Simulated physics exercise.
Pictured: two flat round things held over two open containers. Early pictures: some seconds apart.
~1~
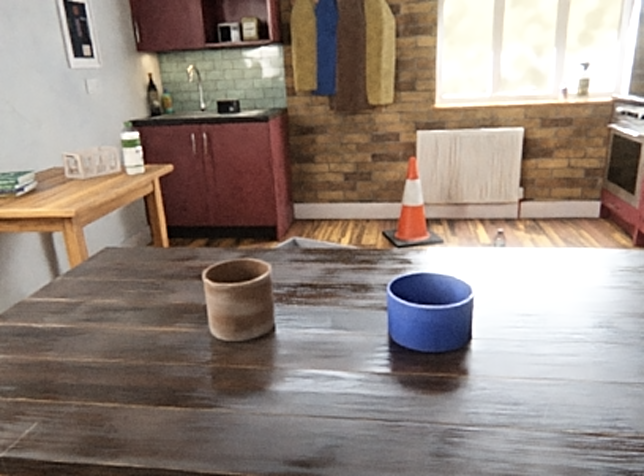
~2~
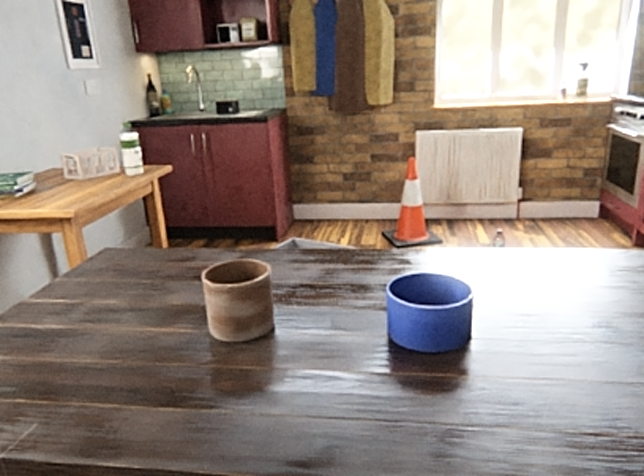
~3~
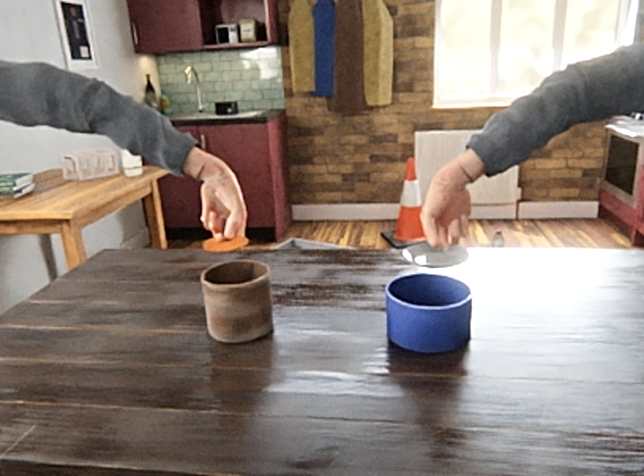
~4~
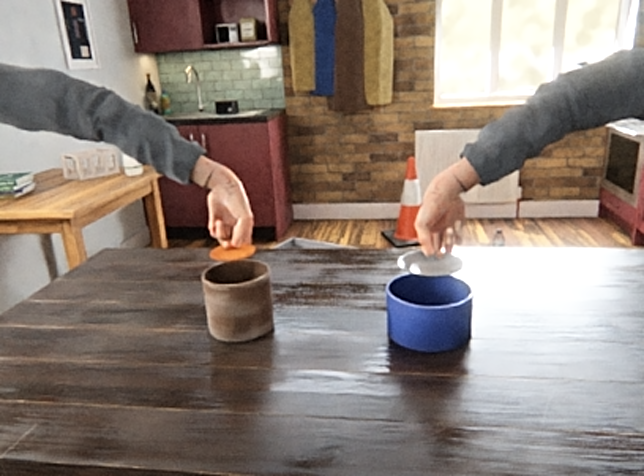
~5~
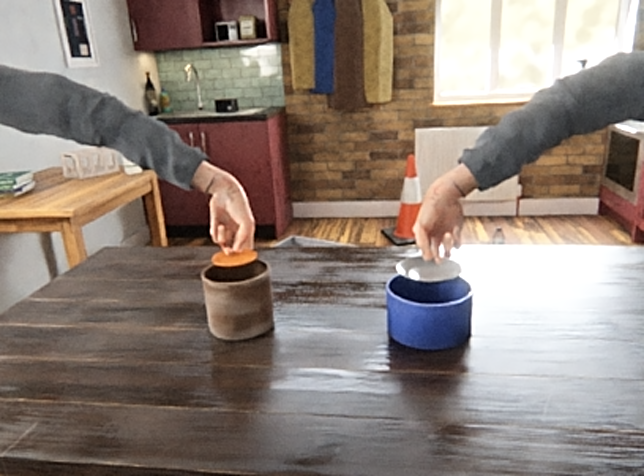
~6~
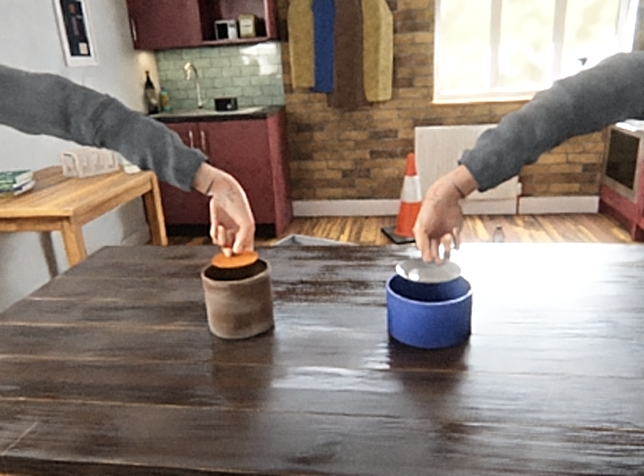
In a kitchen, two hands reaching in and lowering an orange disc and a pale disc over brown and blue containers, still holding them.
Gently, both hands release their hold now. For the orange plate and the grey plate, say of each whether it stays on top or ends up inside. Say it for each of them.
The orange plate passes through. The grey plate passes through.
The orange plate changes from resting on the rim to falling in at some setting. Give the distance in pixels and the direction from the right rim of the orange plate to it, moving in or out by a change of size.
Somewhere near 8 pixels, heading right.
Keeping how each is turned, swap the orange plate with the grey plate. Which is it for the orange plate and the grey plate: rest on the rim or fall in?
Swapped, the orange plate slides in and the grey plate slides in.
Then, 0.16 s past the last view, orange plate in the air near (239, 296); grey plate in the air near (429, 310).
Then, 0.28 s past the last view, orange plate come down near (241, 311); grey plate in the air near (429, 317).
Finally, the orange plate slips past the rim, near (242, 317); the grey plate slips past the rim, near (429, 319).
